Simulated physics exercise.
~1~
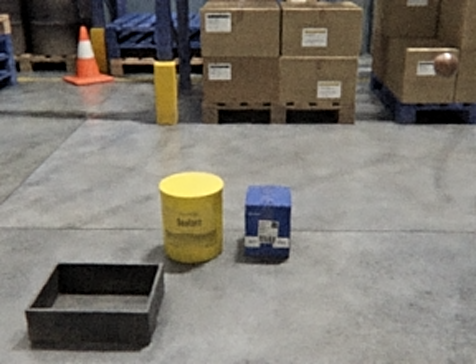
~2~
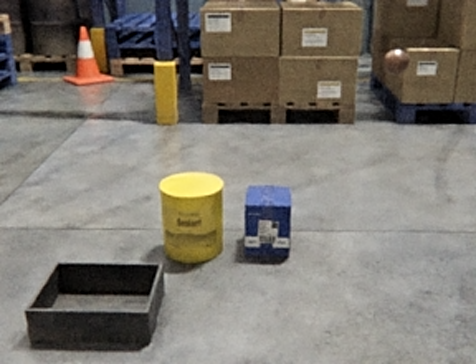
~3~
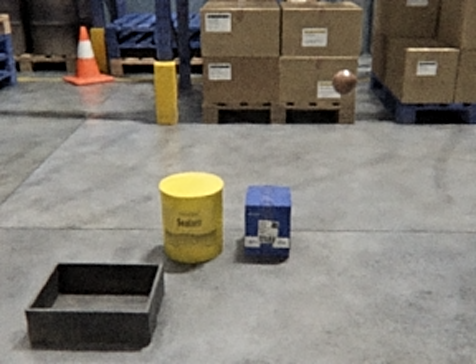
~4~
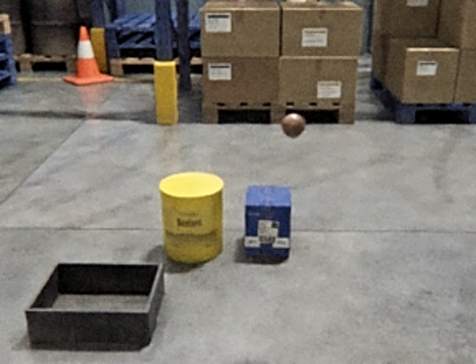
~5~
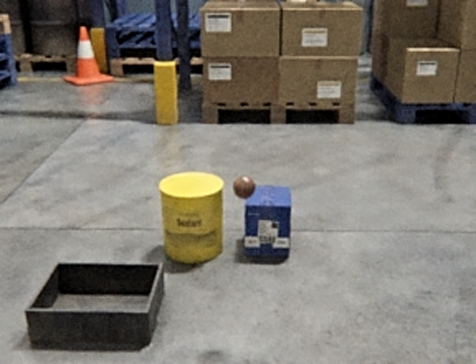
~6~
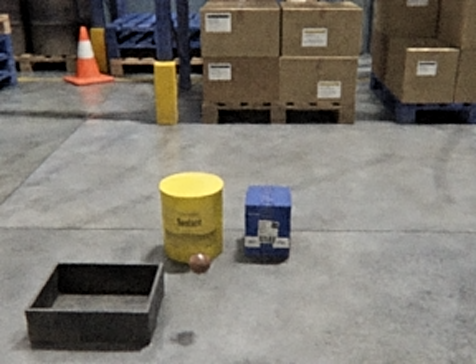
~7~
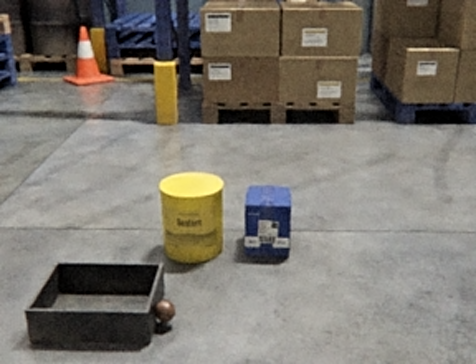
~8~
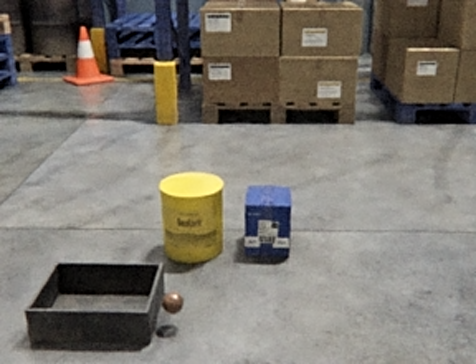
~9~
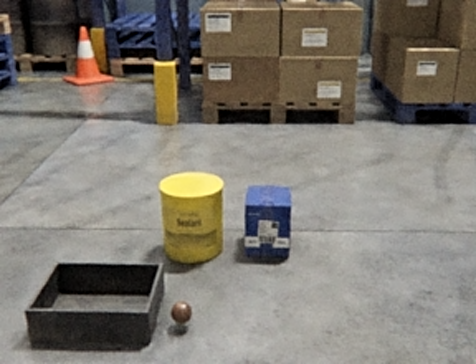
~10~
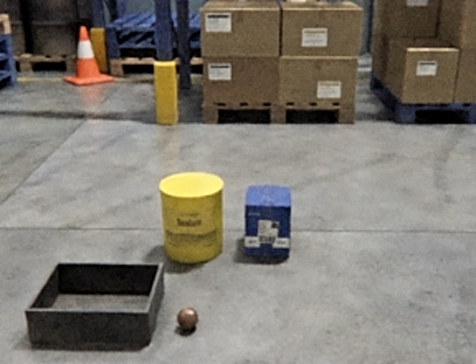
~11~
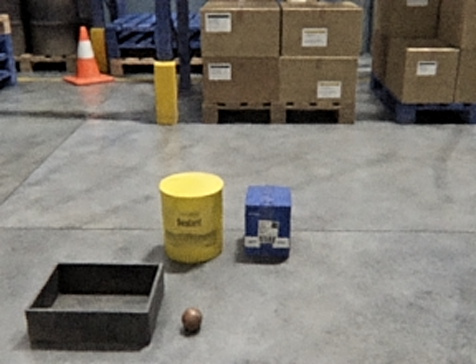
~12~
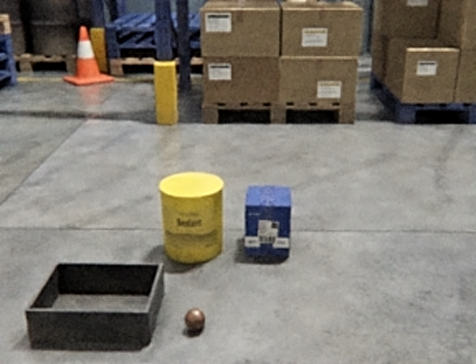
At first, a small brown ball, perhaps an onion, is in the air at the upper right of a warehouse, near stacked cardboard boxes. It travels left, then arcs downward in front of the pallets toward a yellow pail and a blue parcel standing on the concrete floor. The ball passes the blue parcel and drops below the yellow pail, heading for a dark, open box at the lower left. It meets the box's right side and turns back to the right. After drifting a short way, it settles on the floor outside the box, while the pail and parcel stay put.
